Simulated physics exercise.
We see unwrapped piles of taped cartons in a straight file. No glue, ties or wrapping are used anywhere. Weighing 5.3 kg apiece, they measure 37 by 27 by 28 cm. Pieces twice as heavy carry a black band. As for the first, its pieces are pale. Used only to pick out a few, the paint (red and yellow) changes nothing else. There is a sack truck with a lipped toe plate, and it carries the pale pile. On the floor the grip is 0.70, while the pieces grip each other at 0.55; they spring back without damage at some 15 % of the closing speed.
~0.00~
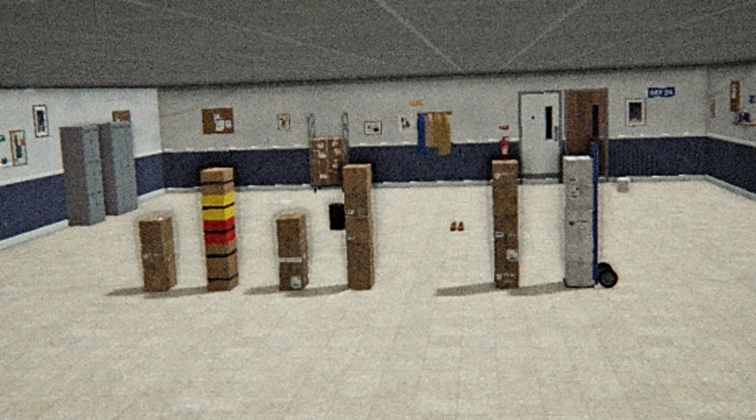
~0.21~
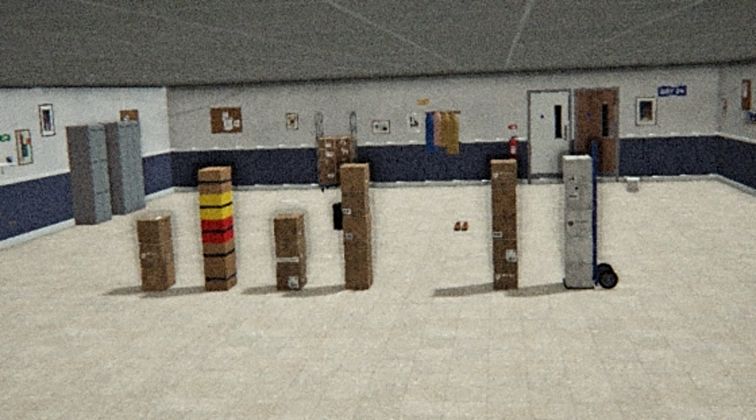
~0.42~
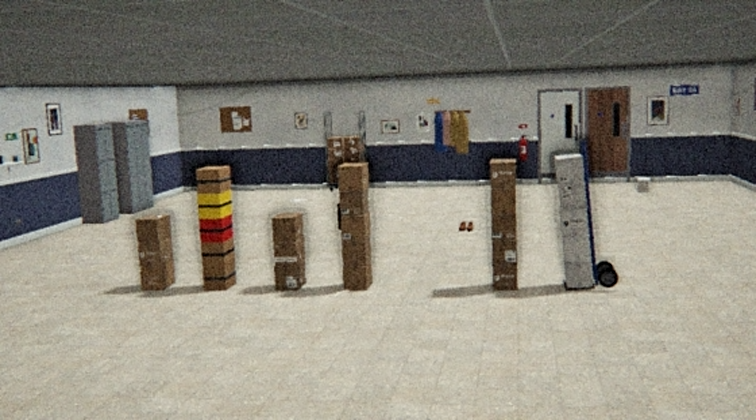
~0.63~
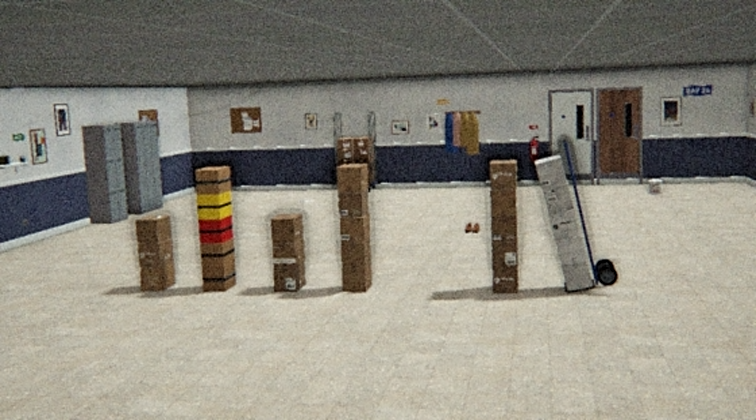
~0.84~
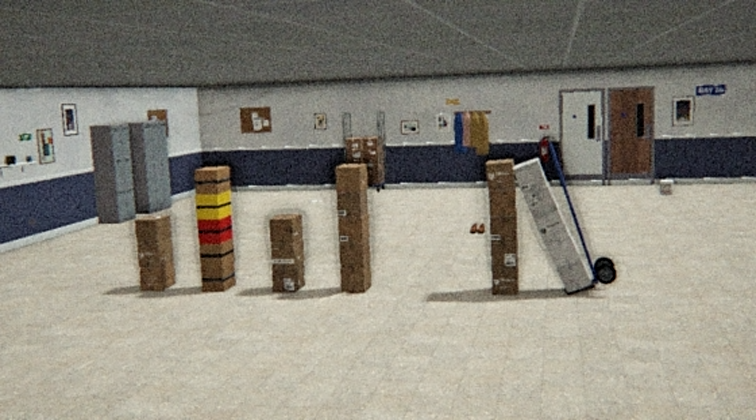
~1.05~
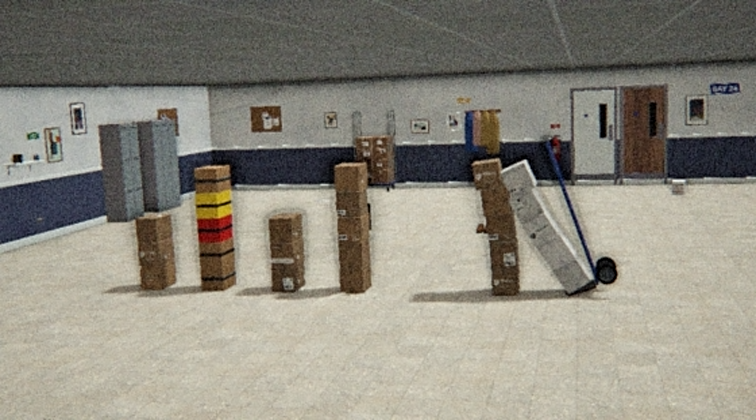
A sack truck tilting left with its pale carton stack, which leans into the neighbouring brown stack and pushes it slightly left.
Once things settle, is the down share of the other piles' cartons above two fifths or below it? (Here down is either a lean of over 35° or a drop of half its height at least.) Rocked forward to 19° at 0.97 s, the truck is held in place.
The toll never reaches two fifths.
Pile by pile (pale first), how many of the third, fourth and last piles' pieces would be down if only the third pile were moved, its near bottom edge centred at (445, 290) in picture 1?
Down counts: Third 5, fourth 0, last 0.
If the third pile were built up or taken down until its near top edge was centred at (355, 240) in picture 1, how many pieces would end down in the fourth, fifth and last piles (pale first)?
Counts down - fourth: 0; fifth: 0; last: 0.
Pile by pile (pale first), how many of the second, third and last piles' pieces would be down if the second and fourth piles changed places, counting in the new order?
Down per pile: Second 3, third 0, last 0.
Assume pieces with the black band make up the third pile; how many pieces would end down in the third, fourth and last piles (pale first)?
Count down, pile by pile - third 0, fourth 0, last 0.
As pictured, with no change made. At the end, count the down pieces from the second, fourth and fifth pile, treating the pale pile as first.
Pieces by pile: Second 4, fourth 0, fifth 0.
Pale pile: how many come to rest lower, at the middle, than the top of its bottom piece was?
For the pale pieces, I get 2.
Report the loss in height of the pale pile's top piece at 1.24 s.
Roughly 10 cm.
After 1.24 s, 3 of the pale pile down; none of the 21 other cartons down, 4 disturbed.
After 1.50 s, 5 of the pale pile down; 4 of the 21 other cartons down.
At rest (3.3 s), 5 of the pale pile down; 4 of the 21 other cartons down; red carton unmoved; yellow carton unmoved. That is 19 per cent. As the last picture would show them, middles, red carton near (215, 228), yellow carton near (214, 204).
